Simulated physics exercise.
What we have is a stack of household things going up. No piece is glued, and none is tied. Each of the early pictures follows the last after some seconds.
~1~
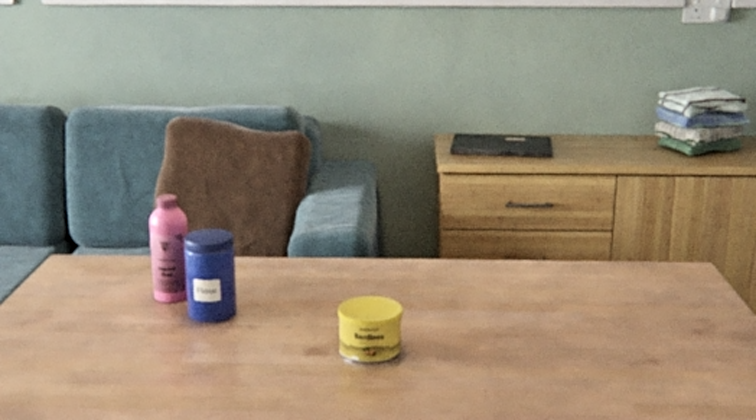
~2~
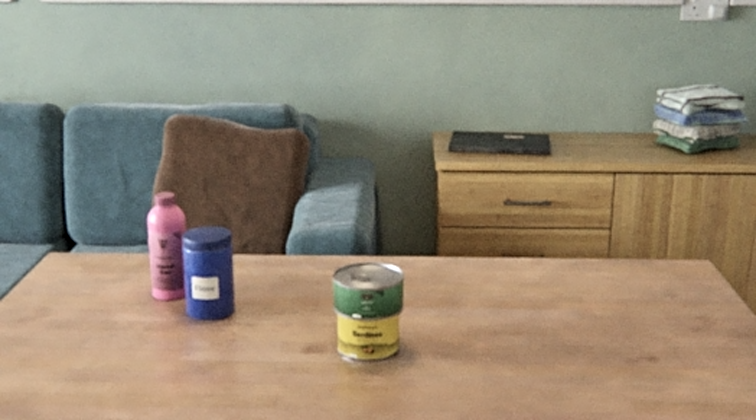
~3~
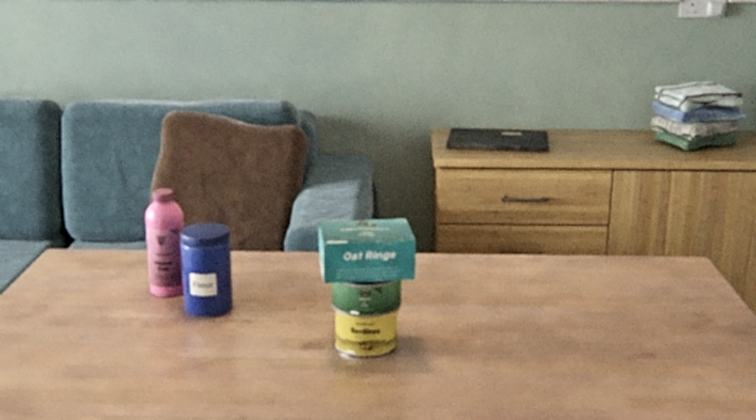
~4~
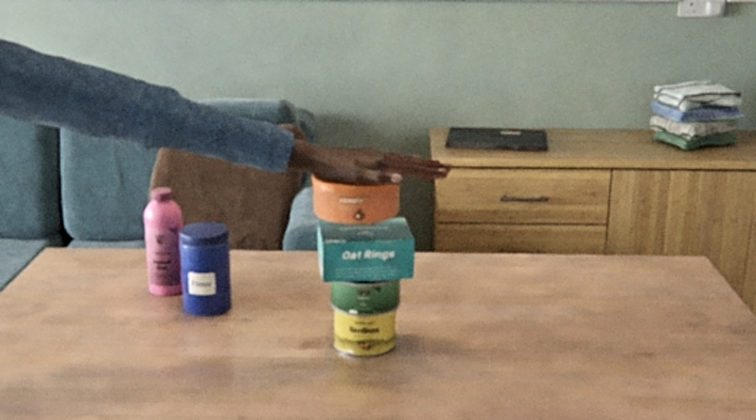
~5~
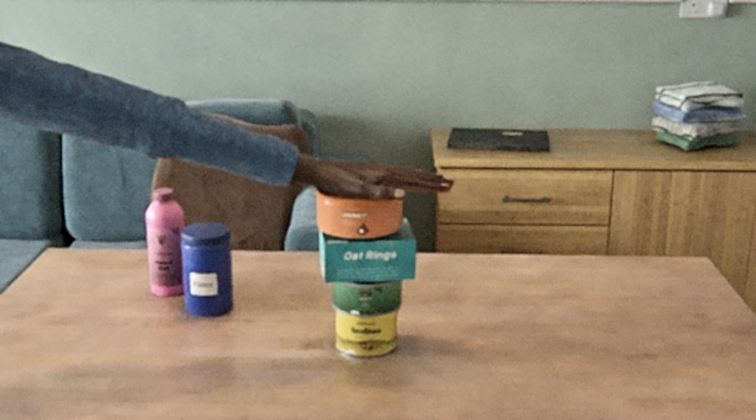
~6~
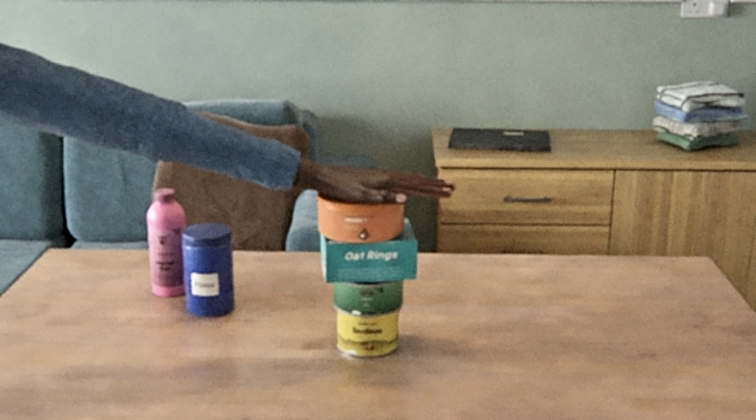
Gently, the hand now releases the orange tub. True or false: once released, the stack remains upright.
True.
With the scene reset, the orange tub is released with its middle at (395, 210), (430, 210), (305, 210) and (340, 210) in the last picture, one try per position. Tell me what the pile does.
Result per try: First still standing, second toppled, third toppled, fourth still standing.
Then, 0.20 s after the last picture, nothing has stirred.
Then, 0.50 s after the last picture, orange tub resting near (361, 212).
At rest, all 6 in place. Seen from the same camera at the end, orange tub near (361, 212). The pile holds.
